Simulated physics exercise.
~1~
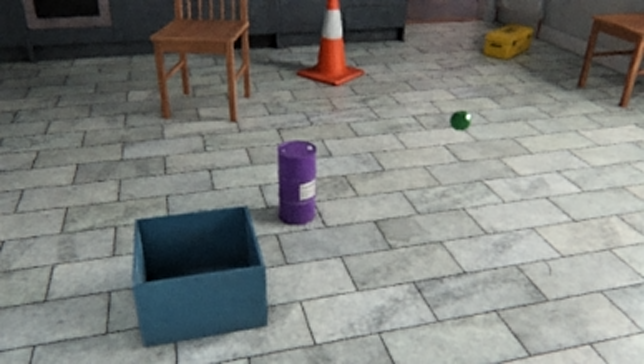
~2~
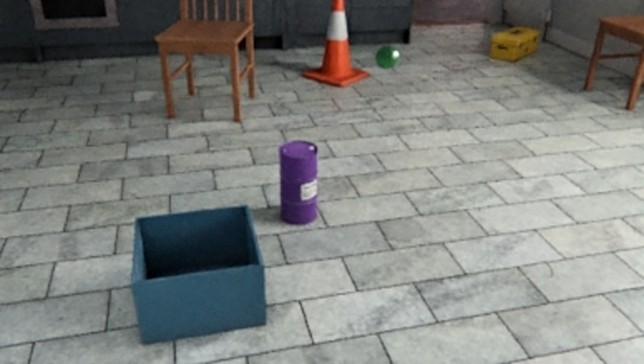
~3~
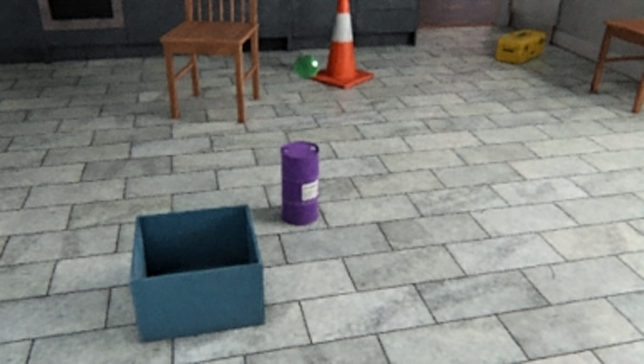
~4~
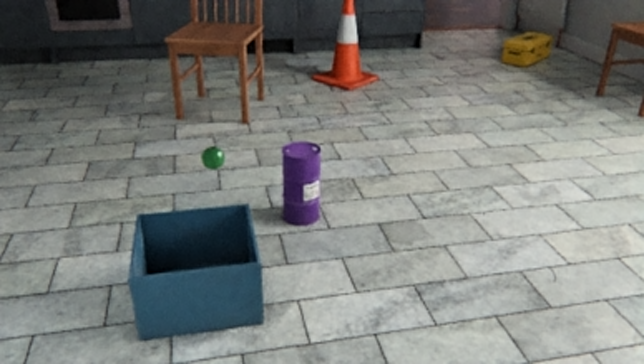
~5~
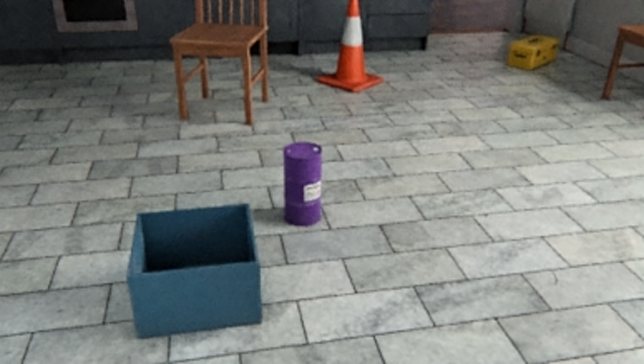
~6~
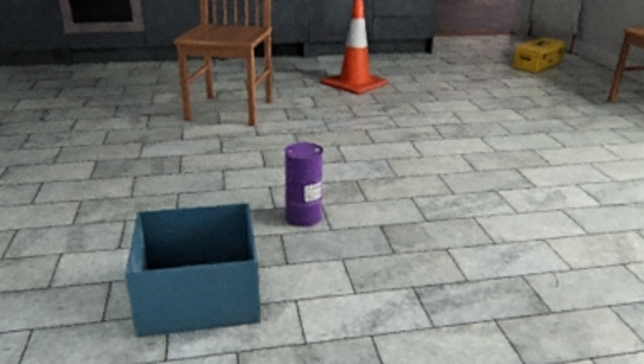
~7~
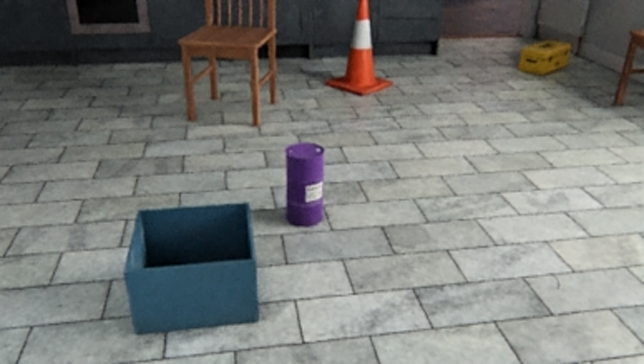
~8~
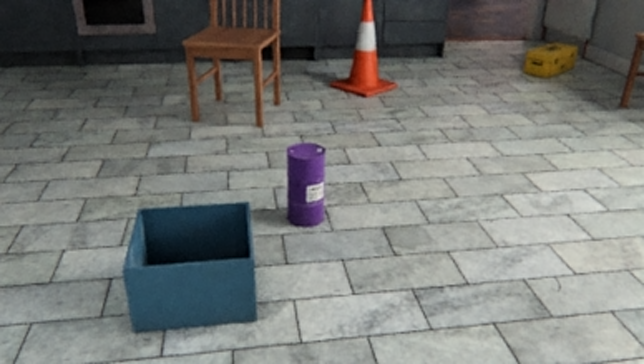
A small green ball, perhaps an apple, flies in from the right above a grey tiled floor, where an open blue box and a purple canister stand. It travels left, passing near the orange traffic cone at the back of the room. Continuing left beyond the cone, it nears the wooden chair, then drops down toward the box. Next it disappears from sight, having landed inside the box, and it does not come back out. The canister stays upright in its place, while the view drifts slightly sideways.
